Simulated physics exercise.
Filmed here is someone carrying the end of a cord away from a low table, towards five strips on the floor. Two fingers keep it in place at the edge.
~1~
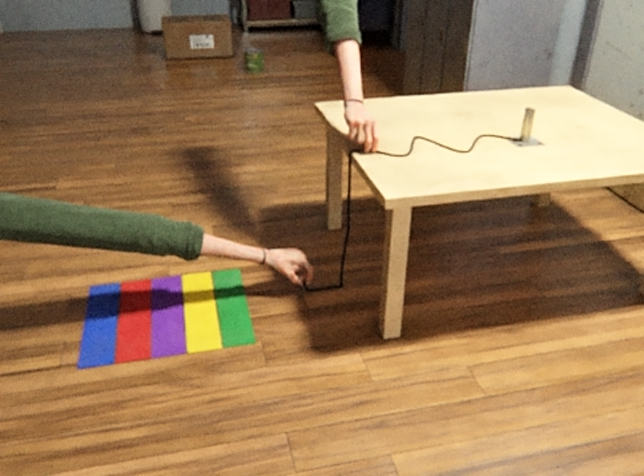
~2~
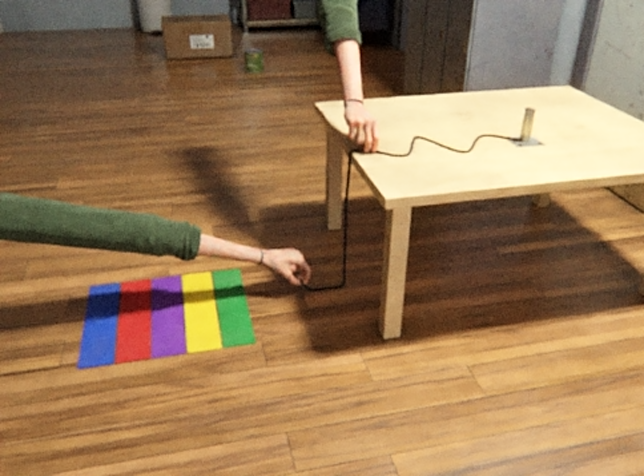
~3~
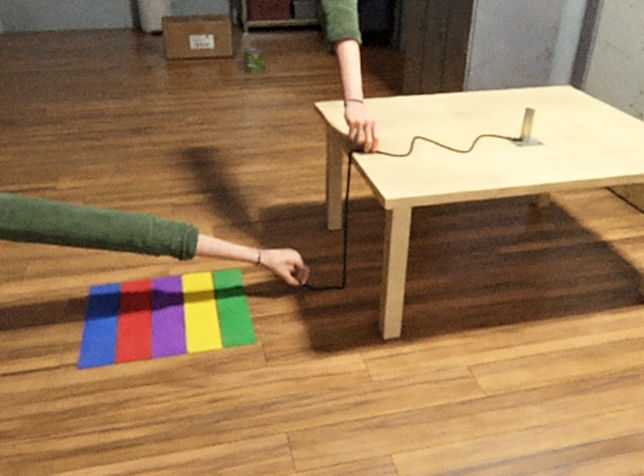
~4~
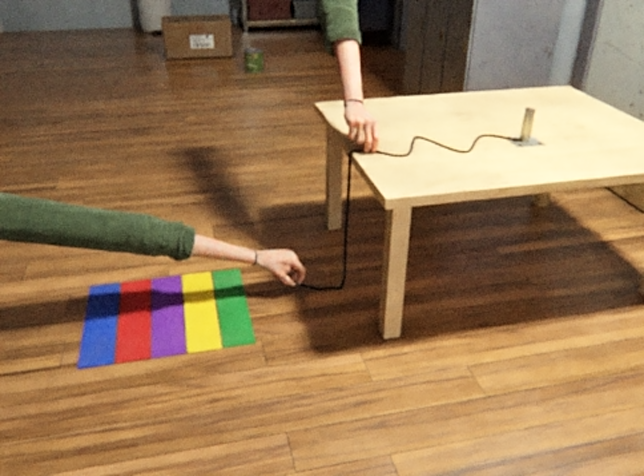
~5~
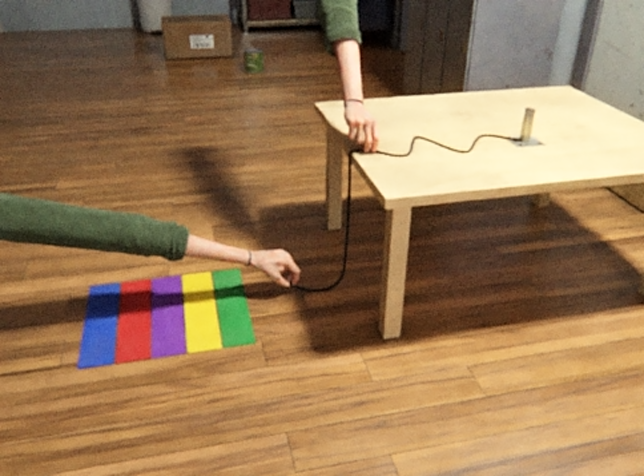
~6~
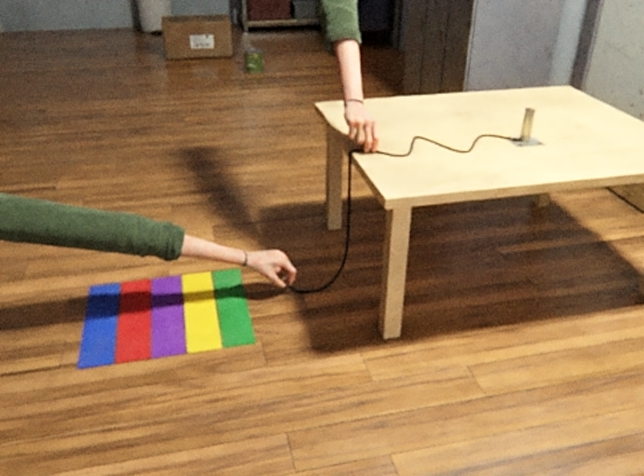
Hand in a green sleeve drawing a dark cord's end slightly left near coloured floor strips, another hand pressing it at the table edge.
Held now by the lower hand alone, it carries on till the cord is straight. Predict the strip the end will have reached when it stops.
I would say the blue strip.
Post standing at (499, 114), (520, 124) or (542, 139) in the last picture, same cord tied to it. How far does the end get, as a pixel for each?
Pixels, try by try: About (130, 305), (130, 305), (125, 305).
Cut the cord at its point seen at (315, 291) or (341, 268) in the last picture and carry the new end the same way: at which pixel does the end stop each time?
(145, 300) and (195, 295).
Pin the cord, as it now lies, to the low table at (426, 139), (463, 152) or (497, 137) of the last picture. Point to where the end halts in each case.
Readings in order - (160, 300), (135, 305), (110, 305).
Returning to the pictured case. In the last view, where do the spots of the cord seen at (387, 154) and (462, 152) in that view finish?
They go to (308, 178) and to (430, 147).
Early on, end near (163, 299); over purple.
Midway, end near (124, 304); over red.
At the end of the slack, end near (100, 307); over blue. It gets as far as the blue strip.
